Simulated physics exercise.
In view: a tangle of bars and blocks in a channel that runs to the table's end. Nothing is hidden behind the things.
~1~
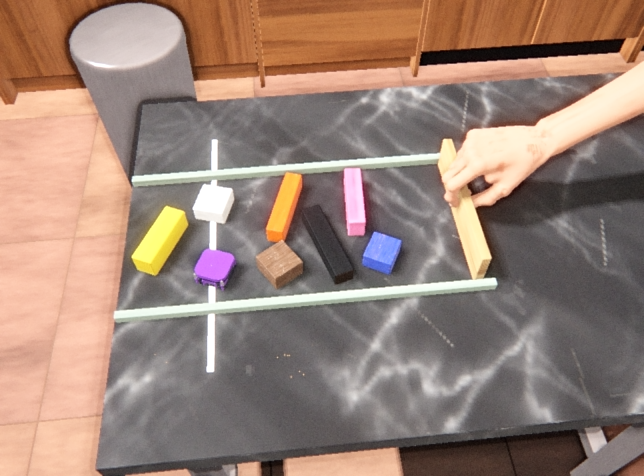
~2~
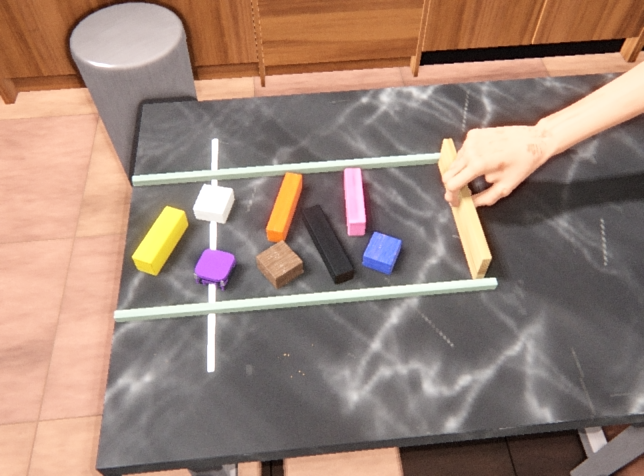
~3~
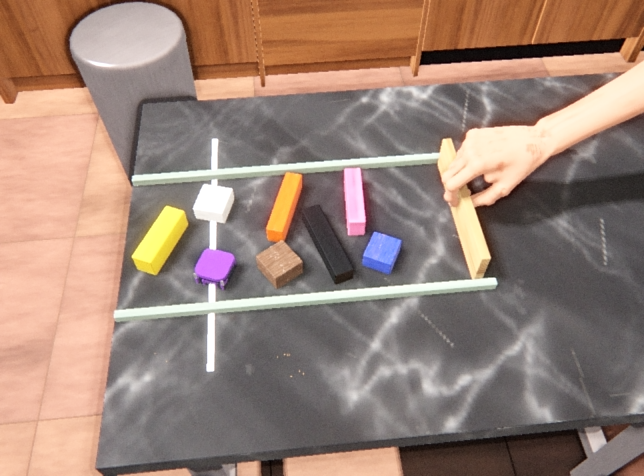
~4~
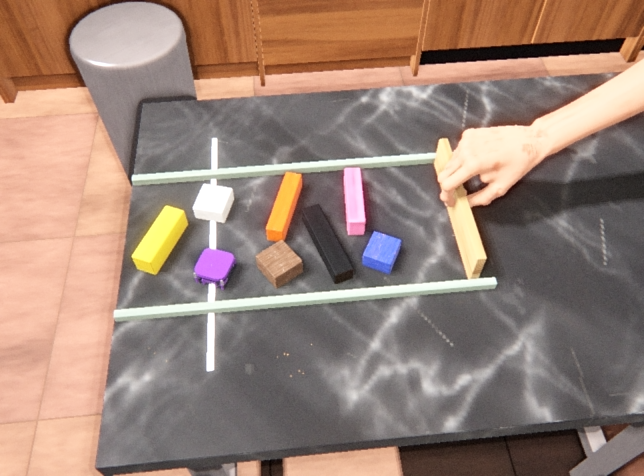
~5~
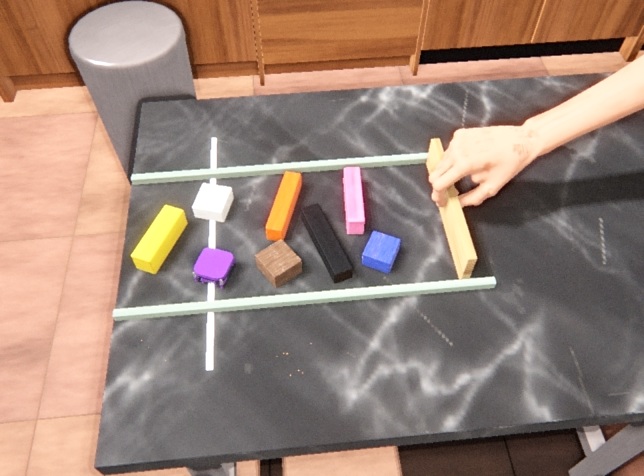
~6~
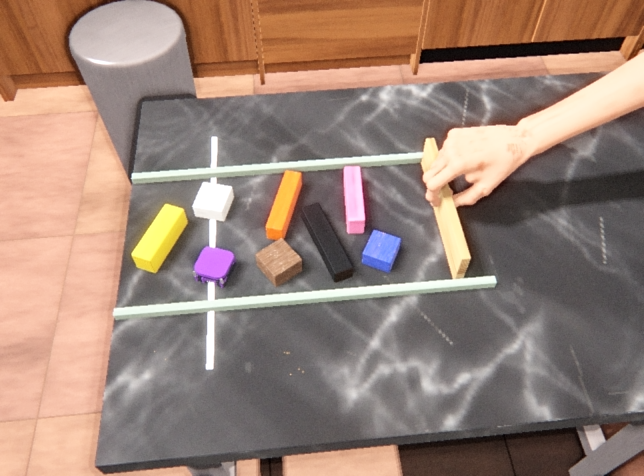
A hand slides a wooden board slightly left toward colourful blocks and sticks, which stay still.
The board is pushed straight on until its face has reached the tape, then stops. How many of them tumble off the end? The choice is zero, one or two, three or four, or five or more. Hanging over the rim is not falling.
Here the number that fall off is one or two.
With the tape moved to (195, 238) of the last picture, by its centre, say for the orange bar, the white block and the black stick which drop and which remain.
The orange bar survives, the white block holds on, the black stick holds on.
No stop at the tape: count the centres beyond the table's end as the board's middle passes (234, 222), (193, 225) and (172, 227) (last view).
It would be 0, 2 and 4.
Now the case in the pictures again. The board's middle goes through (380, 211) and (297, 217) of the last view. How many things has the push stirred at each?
1 and 6.
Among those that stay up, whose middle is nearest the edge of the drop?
The yellow stick ends nearest.
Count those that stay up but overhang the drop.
Overhanging: 1.
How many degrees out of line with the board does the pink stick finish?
Near 0 degrees.
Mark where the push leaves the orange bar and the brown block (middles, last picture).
The orange bar stops around (176, 206); the brown block around (144, 258).
Early on, none off yet; yellow stick at rest near (161, 238); white block at rest near (214, 202); purple case at rest near (215, 267).
A while later, none off yet; yellow stick at rest near (161, 238); white block at rest near (214, 202); purple case moving near (207, 267).
Further along, none off yet; yellow stick travelled a little near (148, 233); white block travelled about its own width near (193, 200); purple case travelled well along near (152, 265).
Finally, the number that fall off is one or two; lost, purple case.
